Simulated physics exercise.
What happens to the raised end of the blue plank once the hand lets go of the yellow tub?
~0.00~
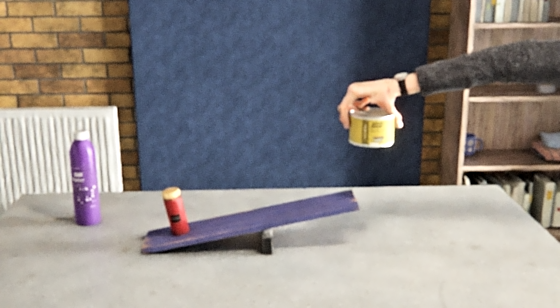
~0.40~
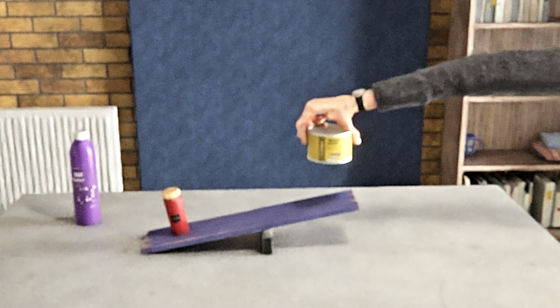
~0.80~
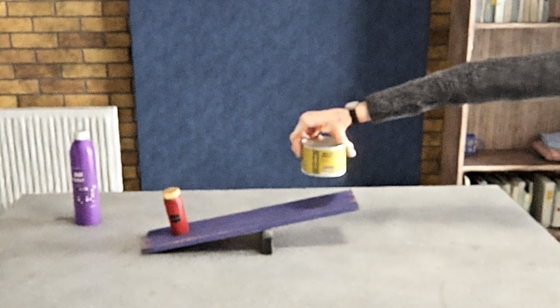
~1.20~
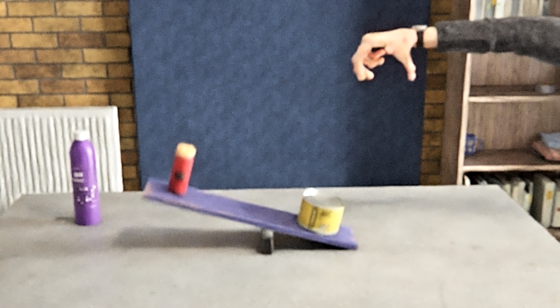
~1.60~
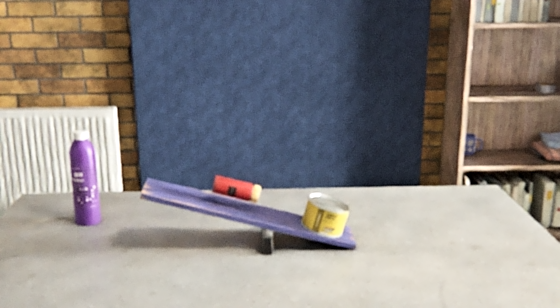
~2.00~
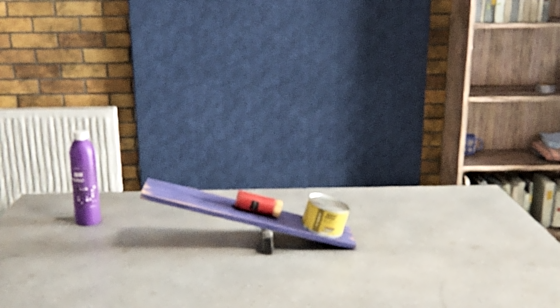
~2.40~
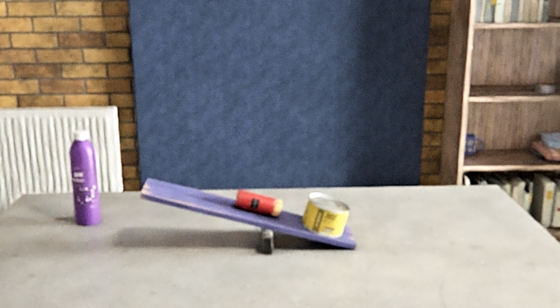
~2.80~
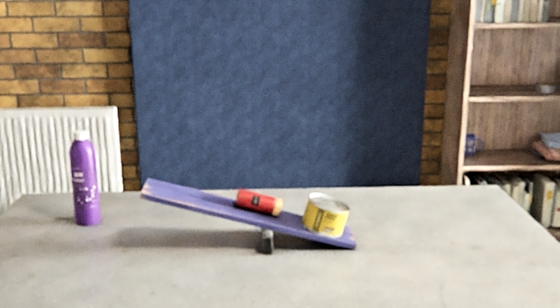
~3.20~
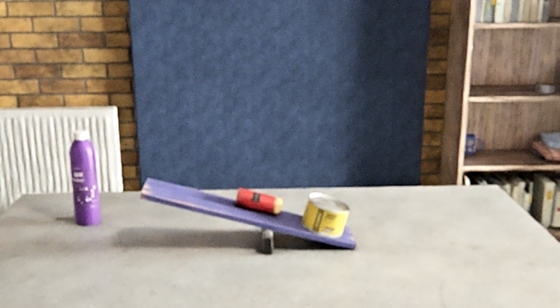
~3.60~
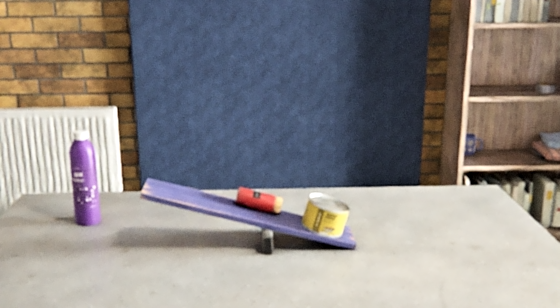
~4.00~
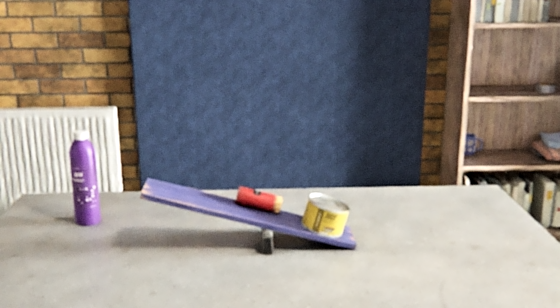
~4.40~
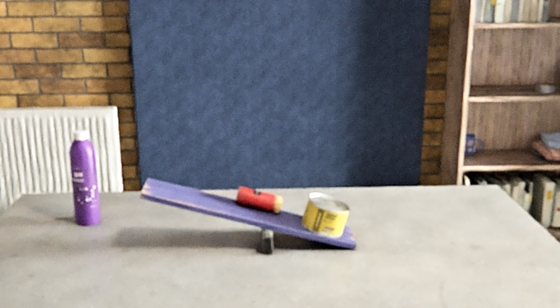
The raised right end comes down under the yellow tub, and the plank stays tipped the other way with its left end up.
